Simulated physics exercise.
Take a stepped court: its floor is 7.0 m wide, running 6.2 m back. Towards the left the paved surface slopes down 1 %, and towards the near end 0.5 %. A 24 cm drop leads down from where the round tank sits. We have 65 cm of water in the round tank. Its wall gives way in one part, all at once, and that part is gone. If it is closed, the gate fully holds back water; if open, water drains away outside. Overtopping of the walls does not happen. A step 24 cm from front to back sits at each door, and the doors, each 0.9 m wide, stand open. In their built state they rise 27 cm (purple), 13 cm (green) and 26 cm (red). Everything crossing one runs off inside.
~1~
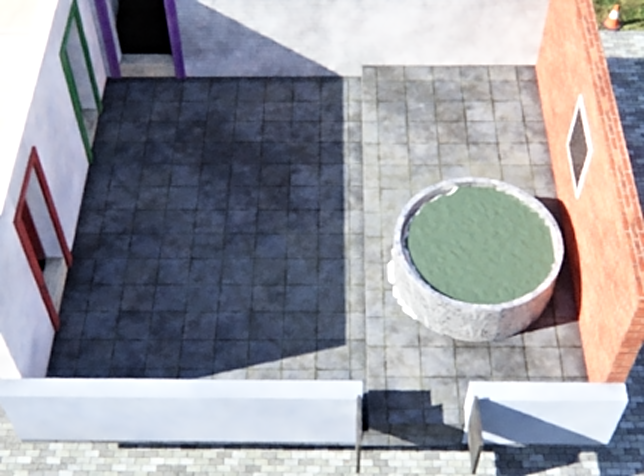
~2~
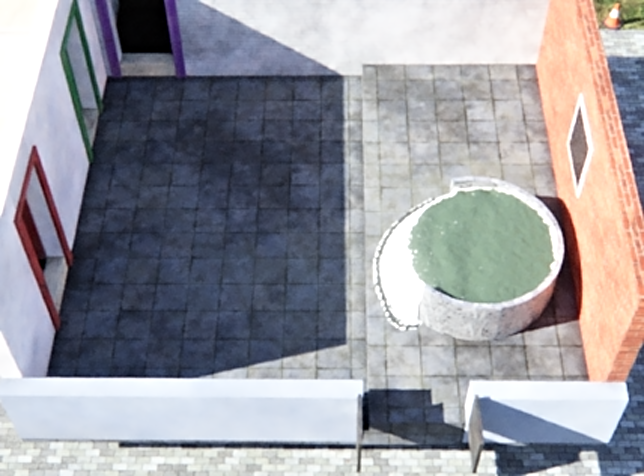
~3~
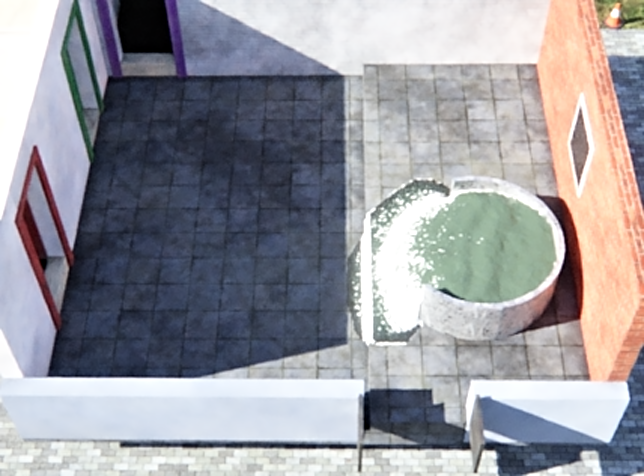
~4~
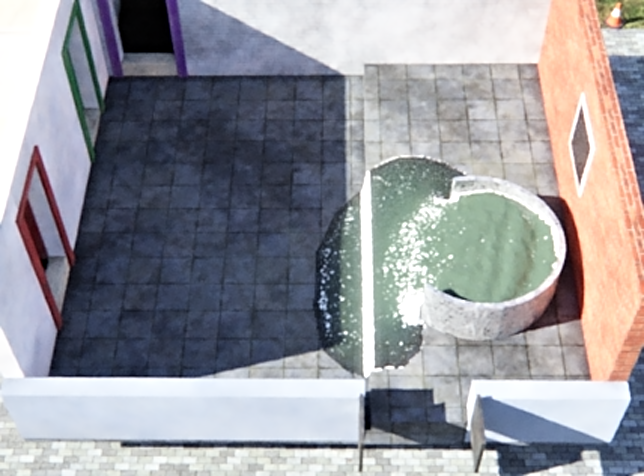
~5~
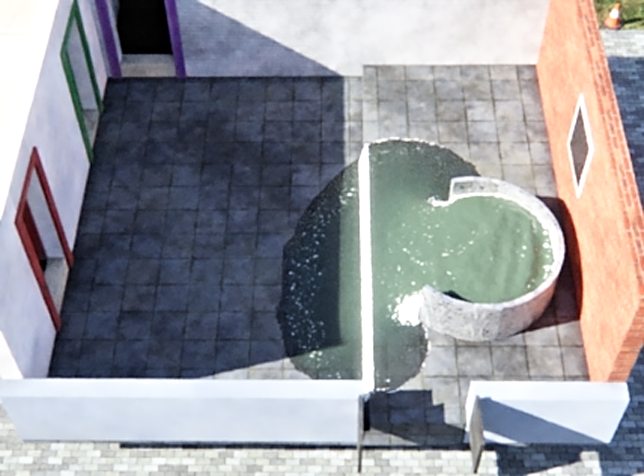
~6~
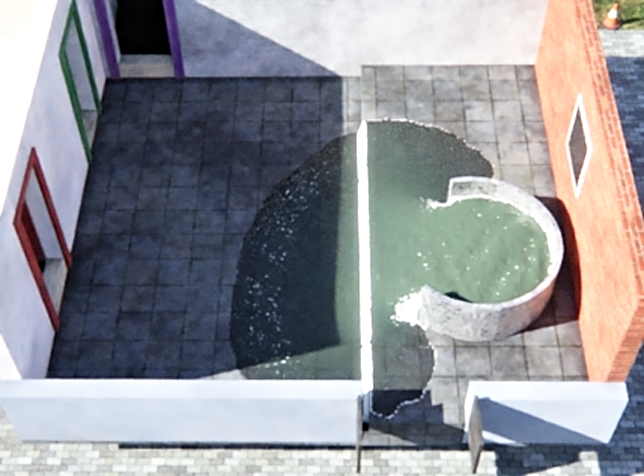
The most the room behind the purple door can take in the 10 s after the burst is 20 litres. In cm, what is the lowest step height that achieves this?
About 16 cm.
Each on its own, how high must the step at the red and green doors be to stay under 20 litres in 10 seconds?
About 18 cm at red and 15 cm at green.
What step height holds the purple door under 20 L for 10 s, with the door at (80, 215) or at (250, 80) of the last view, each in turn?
Around 18 and 6.5 cm respectively.
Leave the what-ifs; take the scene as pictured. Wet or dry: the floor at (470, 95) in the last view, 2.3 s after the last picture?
It is still dry.
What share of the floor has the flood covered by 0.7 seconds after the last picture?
Close to 60 per cent is wet.
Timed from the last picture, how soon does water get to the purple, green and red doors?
So the front gets to purple at 1.4 seconds, green at 1.3 seconds, and red at 0.9 seconds.
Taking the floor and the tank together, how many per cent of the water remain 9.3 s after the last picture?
Close to 98 in a hundred.
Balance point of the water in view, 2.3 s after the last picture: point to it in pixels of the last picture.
The water's centre is at about (225, 235).
Then, 0.7 s after the last picture water covers 60 % of the floor, deepest (20 cm) near (389, 276); it has not reached the purple door.
Then, 2.3 s after the last picture water covers 70 % of the floor, deepest (33 cm) near (103, 96); 16 cm at the purple door, 0 litres in over its 27 cm step.
Then, 9.3 s after the last picture water covers 65 % of the floor, deepest (14 cm) near (294, 414); 6 cm at the purple door, 0 litres in over its 27 cm step.
At the purple door as built, the water peaked near 24 cm, 2.9 s after the last picture.
Run again over the same 10 s with other heights there, 43 litres in over 12.5 cm, 9 litres over 20 cm. The limit of 20 litres is kept from about 16 cm up.
